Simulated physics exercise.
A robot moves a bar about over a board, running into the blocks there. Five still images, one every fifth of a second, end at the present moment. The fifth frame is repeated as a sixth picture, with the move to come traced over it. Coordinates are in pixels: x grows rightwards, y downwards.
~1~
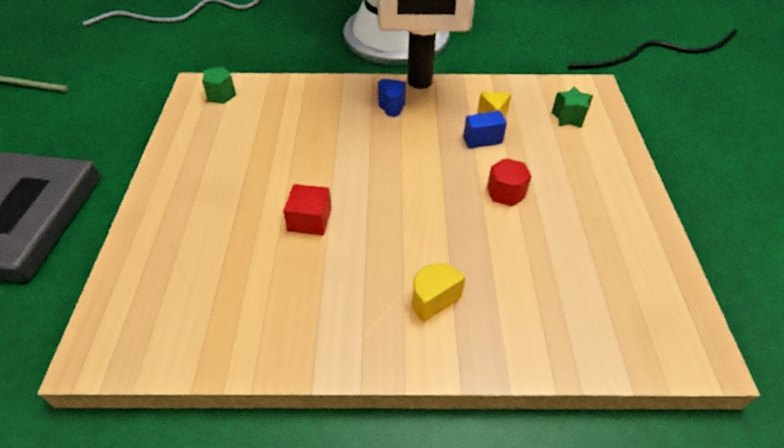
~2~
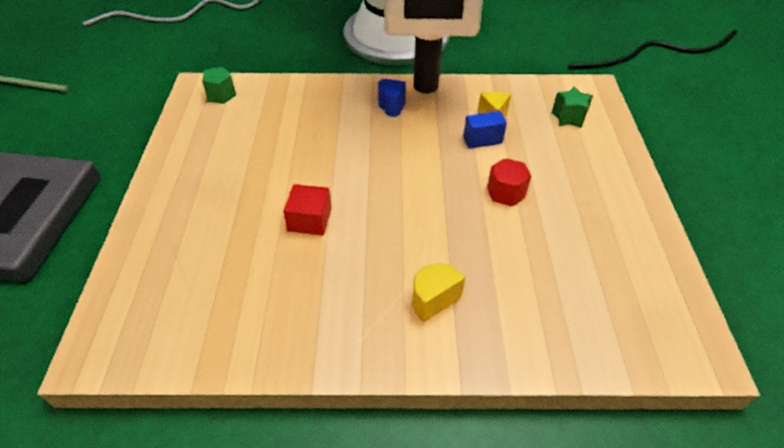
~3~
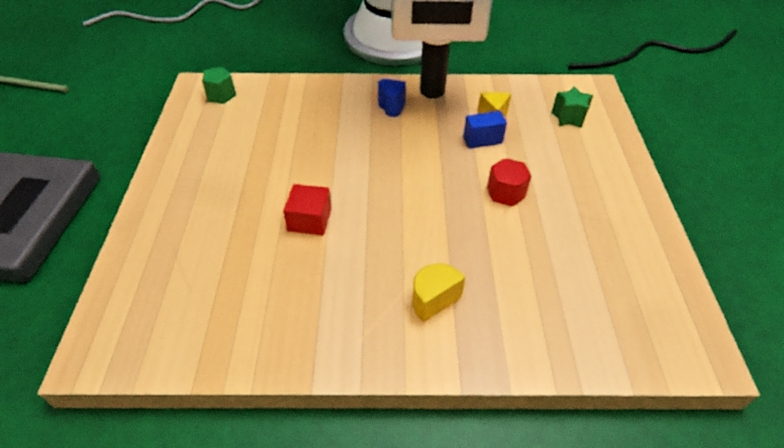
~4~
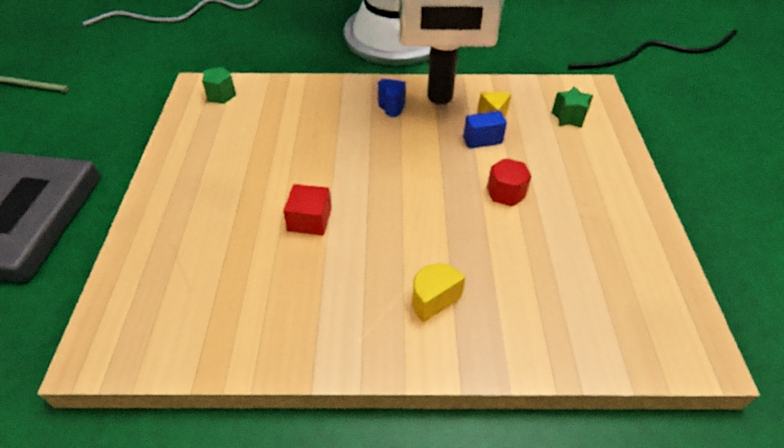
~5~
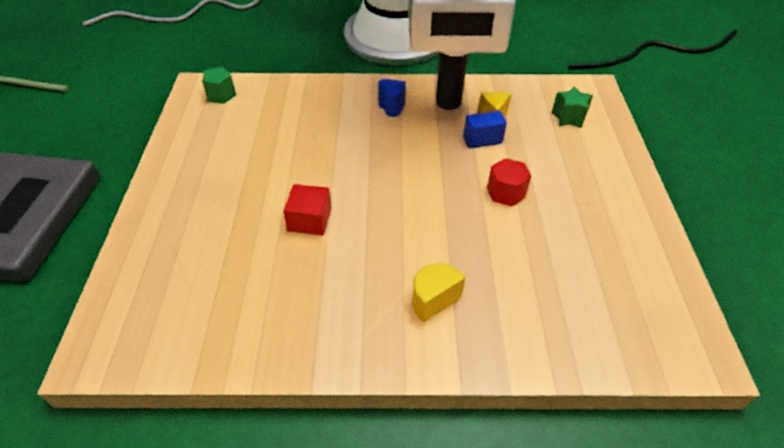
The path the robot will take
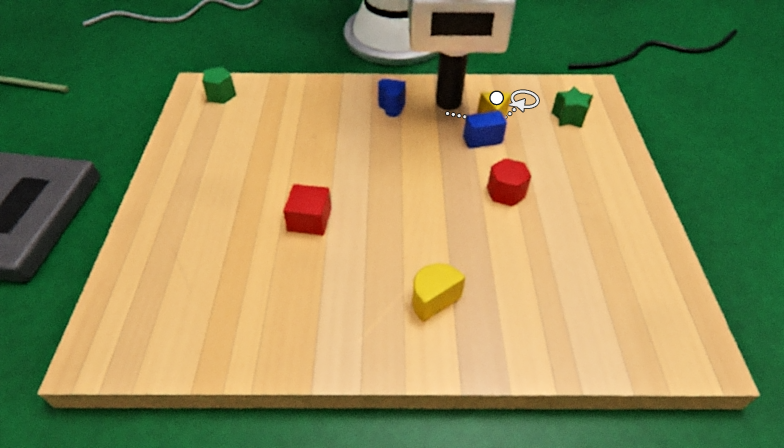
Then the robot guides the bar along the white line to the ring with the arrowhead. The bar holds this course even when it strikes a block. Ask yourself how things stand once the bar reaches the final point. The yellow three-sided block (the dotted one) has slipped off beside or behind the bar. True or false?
That statement is accurate.
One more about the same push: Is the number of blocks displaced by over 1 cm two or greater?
Answer: No.
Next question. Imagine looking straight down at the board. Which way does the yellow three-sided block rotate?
The turn is clockwise.
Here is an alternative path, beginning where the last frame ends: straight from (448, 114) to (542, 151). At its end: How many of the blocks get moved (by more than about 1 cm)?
Most likely two.
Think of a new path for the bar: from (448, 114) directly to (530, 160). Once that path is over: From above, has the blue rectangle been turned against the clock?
My answer is no.
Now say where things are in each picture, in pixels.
In the first frame, lower end of the bar (420, 82), tops of blocks, blue rectangle (487, 119), yellow three-sided block (497, 98).
In the second frame, bar (426, 86), blocks as before.
In the third frame, bar (432, 91), blocks as before.
In the fourth frame, bar (440, 97), blocks as before.
In the fifth frame, bar (449, 102), blue rectangle (487, 119), yellow three-sided block (497, 98).
The drawn path runs from (448, 114) through (480, 119) and (509, 115) to (525, 99); the dot is on the yellow three-sided block.
On the path given first. One third of the way, bar (483, 109); yellow three-sided block (508, 98), turned 25° clockwise.
Two thirds of the way, bar (511, 103); yellow three-sided block (537, 96), turned 40° clockwise.
At the end, bar (527, 88); blue rectangle not moved; yellow three-sided block (543, 94), turned 60° clockwise.
